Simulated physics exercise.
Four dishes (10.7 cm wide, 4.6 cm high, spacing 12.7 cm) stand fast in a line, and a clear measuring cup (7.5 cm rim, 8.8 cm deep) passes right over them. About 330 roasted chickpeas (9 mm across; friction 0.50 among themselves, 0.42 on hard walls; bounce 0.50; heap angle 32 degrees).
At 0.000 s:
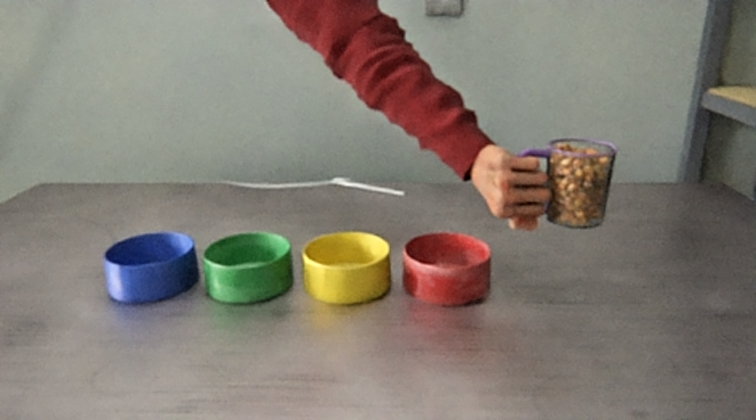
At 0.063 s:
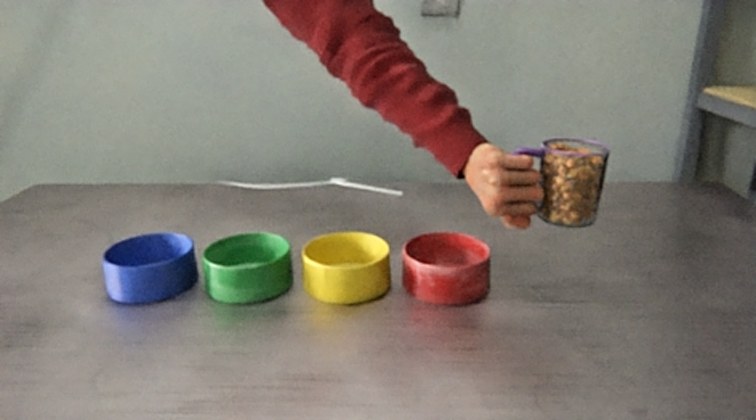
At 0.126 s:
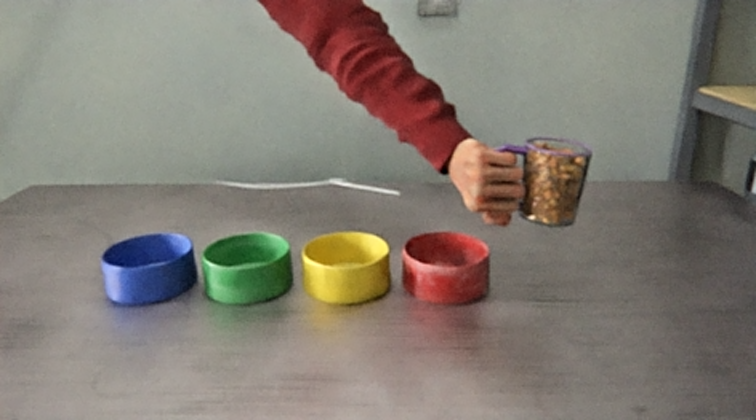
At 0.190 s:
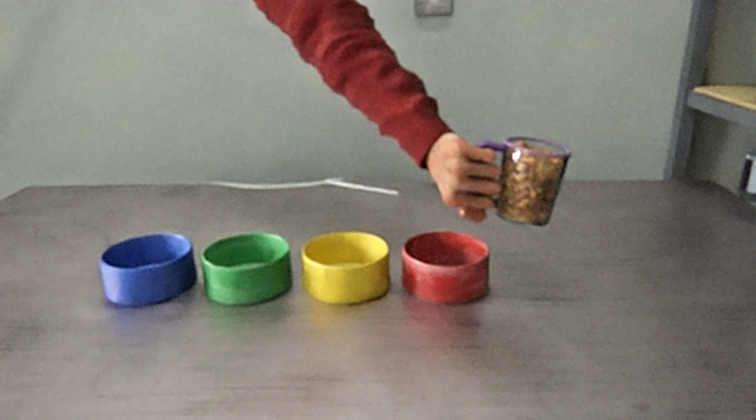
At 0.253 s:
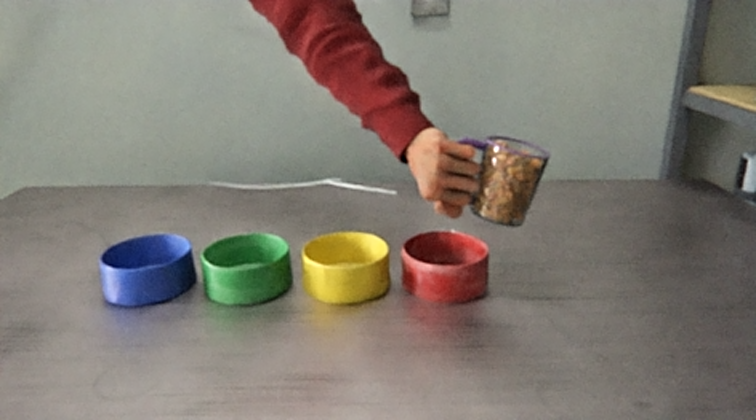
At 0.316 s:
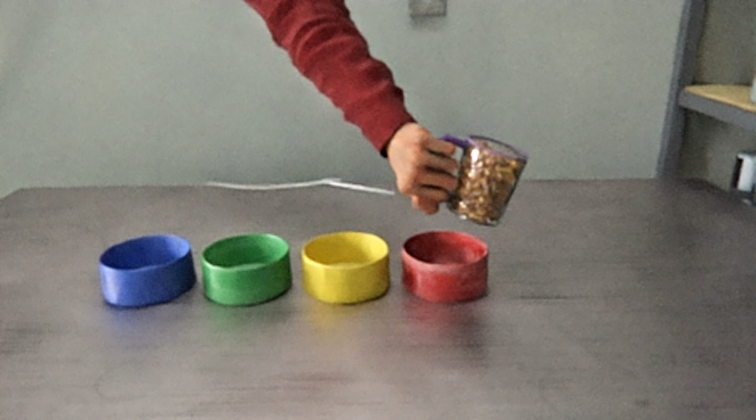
Above a gray table with four bowls, a hand moves a filled cup left, tilting it.
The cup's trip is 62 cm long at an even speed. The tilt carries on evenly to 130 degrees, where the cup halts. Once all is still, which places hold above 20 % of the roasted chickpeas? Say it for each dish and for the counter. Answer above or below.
Red below, blue above, green below, yellow below, counter below.
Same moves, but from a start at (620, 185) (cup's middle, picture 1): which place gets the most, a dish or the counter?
Most goes to: Blue.
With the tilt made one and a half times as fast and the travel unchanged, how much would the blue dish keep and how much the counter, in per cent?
In that case blue 40; counter 20.
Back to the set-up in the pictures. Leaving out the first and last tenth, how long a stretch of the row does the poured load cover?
About 8 cm.
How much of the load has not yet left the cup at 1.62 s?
About 80 per cent.
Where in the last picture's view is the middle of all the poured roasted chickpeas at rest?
At about (143, 272).
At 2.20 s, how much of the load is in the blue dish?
Near 85 per cent so far.
After 1.10 s, tilt 70 degrees; cup holds 100 %.
After 1.62 s, tilt 105 degrees; cup holds 80 %, blue 15 %, green 5 %.
Then, at 2.20 s, tilt 130 degrees; cup holds 0 %, blue 85 %, green 5 %.
At rest (2.7 s), red 0 %, blue 85 %, green 5 %, yellow 0 %, counter 10 %.
